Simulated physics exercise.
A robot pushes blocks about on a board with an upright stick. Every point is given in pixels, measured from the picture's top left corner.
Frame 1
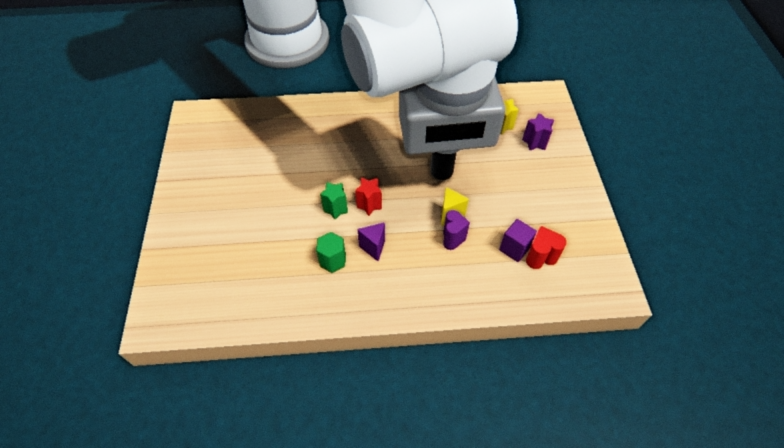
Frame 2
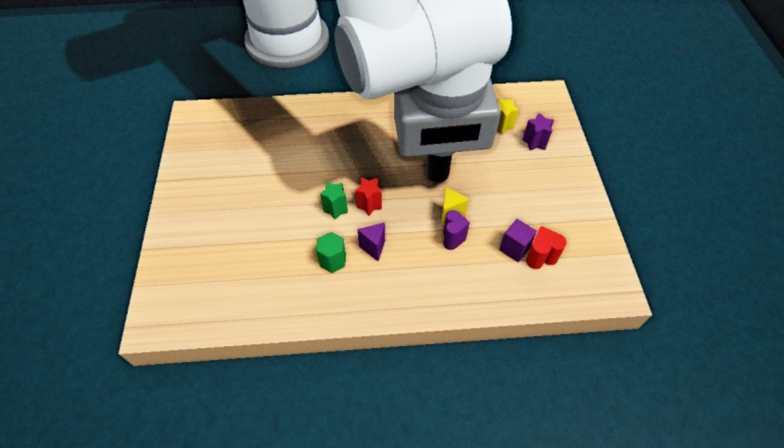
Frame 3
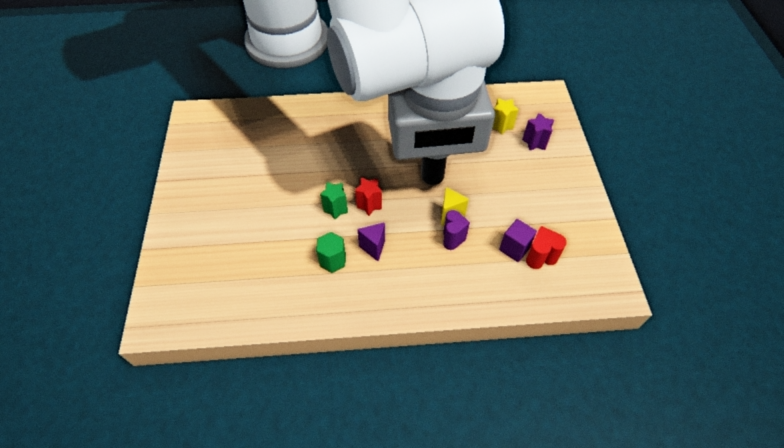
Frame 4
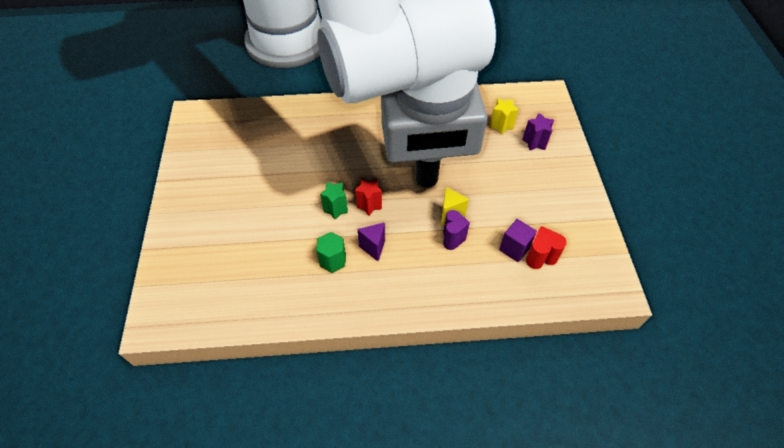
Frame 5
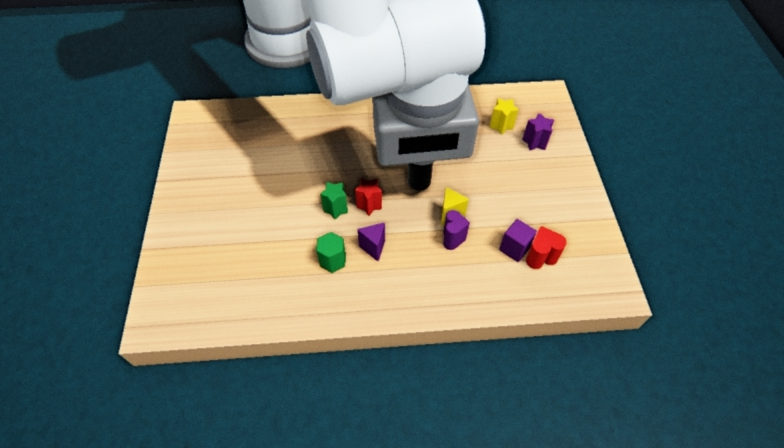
On a wooden board, a robot arm moves its stick slightly left while the blocks stay still.
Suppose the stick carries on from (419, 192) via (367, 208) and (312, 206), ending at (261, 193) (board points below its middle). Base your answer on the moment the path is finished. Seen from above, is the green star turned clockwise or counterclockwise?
Prediction: Clockwise.
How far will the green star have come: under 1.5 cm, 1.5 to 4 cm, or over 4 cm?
The shift is above 4 cm.
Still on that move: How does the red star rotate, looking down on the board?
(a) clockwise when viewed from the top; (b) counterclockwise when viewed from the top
Choice b: Counterclockwise when viewed from the top.
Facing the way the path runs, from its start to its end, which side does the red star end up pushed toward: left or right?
It shifts leftward.
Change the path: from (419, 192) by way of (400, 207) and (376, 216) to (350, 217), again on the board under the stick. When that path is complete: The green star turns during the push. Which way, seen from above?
The sense of turning is anti-clockwise.
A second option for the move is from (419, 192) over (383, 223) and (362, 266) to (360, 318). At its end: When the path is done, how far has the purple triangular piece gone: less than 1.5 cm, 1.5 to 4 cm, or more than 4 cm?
Offset: Above 4 cm.
What follows on the original path. One third of the way, stick (365, 198); green star (321, 193), turned 40° clockwise; red star (343, 194).
Two thirds of the way, stick (309, 196); green star (281, 199); red star (301, 205), turned 65° anticlockwise.
At the end, stick (258, 183); green star (273, 199), turned 85° clockwise; red star (301, 205), turned 70° anticlockwise; yellow triangular piece still.
